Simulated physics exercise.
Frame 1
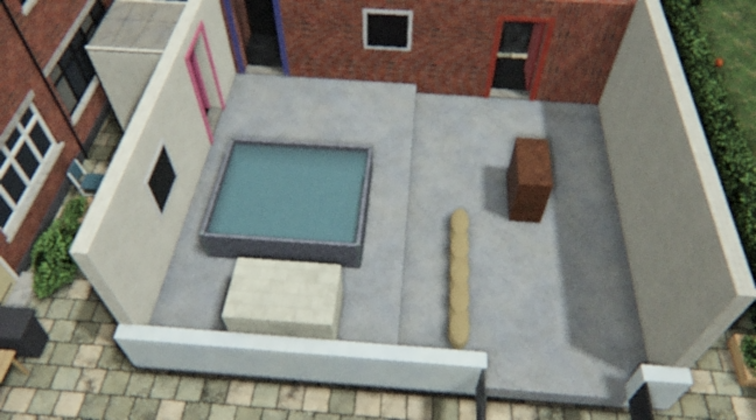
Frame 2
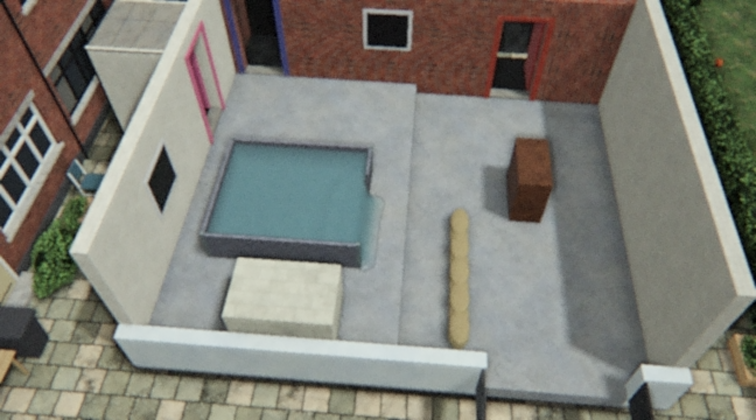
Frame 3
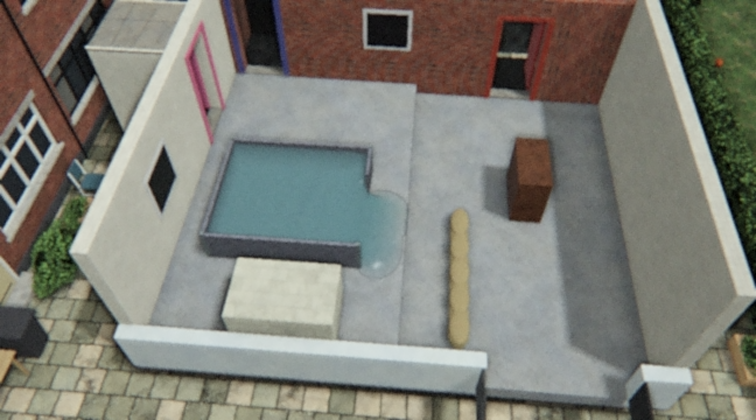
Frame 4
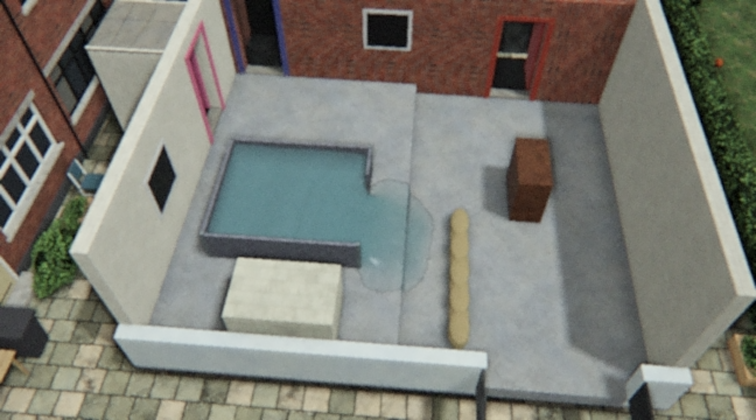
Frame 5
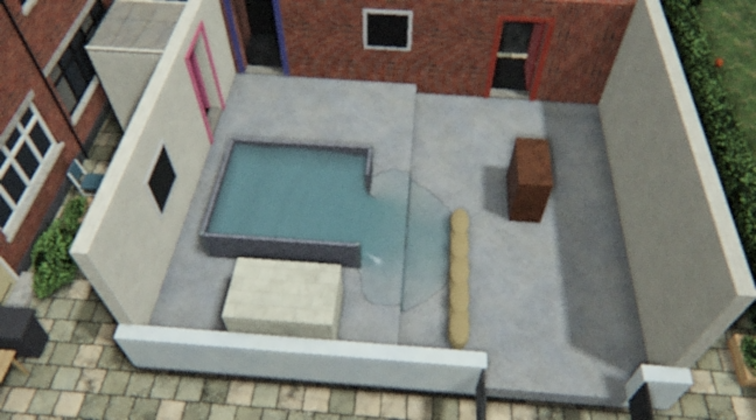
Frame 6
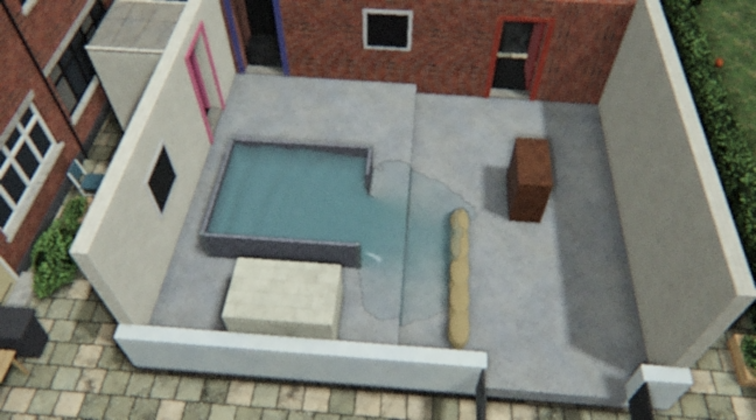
A paved court enclosed by pale walls and a red-brick back wall is seen from high above. A dark-rimmed tank of blue-green water sits on the left behind a cream block, with a row of tan rounded shapes near the middle, a brown block to the right, and pink, blue and red doorways around. Water pours from the tank's right side and spreads rightward across the grey floor, reaching the tan row.
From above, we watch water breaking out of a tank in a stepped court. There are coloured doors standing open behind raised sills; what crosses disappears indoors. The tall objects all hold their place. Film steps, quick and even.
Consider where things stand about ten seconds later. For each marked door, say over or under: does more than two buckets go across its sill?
Outcome: The blue door keeps it to two buckets; the red door lets in beyond two buckets; the pink door keeps it to two buckets.
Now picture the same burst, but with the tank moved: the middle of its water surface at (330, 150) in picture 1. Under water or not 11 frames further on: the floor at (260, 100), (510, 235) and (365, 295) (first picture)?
Bone-dry, soaked, bone-dry.
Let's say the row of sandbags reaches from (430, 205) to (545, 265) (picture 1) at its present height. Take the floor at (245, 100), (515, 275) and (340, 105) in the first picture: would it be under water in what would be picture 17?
Spared, submerged, spared.
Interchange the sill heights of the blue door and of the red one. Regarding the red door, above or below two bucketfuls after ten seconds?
With the sills traded, red door crosses the line.
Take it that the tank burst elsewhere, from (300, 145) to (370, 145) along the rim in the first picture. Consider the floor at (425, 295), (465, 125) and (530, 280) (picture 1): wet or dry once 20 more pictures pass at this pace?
The first spot is spared, the second swamped, the third spared.
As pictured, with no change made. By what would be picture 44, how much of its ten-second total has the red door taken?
I'd put it at about 45 per cent.
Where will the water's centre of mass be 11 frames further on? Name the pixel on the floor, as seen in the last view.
It is around (359, 227).
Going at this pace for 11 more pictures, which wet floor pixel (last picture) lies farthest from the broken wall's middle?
Roughly at (557, 128).
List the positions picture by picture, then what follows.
In the first frame, still water in the open tank at (291, 191).
In the second frame, water pours out at (362, 224) and has run to (373, 198).
In the third frame, water pours out at (362, 225) and has run to (398, 200).
In the fourth frame, water pours out at (362, 225) and has run to (420, 207).
In the fifth frame, water pours out at (362, 225) and has run to (450, 219).
In the sixth frame, water pours out at (362, 225) and has run to (469, 210).
A moment on, water covers 20 % of the floor; the blue door not reached, the red door not reached, the pink door not reached.
Next, water covers 35 % of the floor; the blue door not reached, the red door not reached, the pink door not reached.
Then, water covers 50 % of the floor; the blue door not reached, the red door over two buckets in, the pink door not reached.
Later, water covers 65 % of the floor; the blue door not reached, the red door far over two buckets in, the pink door not reached.
In the end, water covers 60 % of the floor; the blue door not reached, the red door far over two buckets in, the pink door not reached.
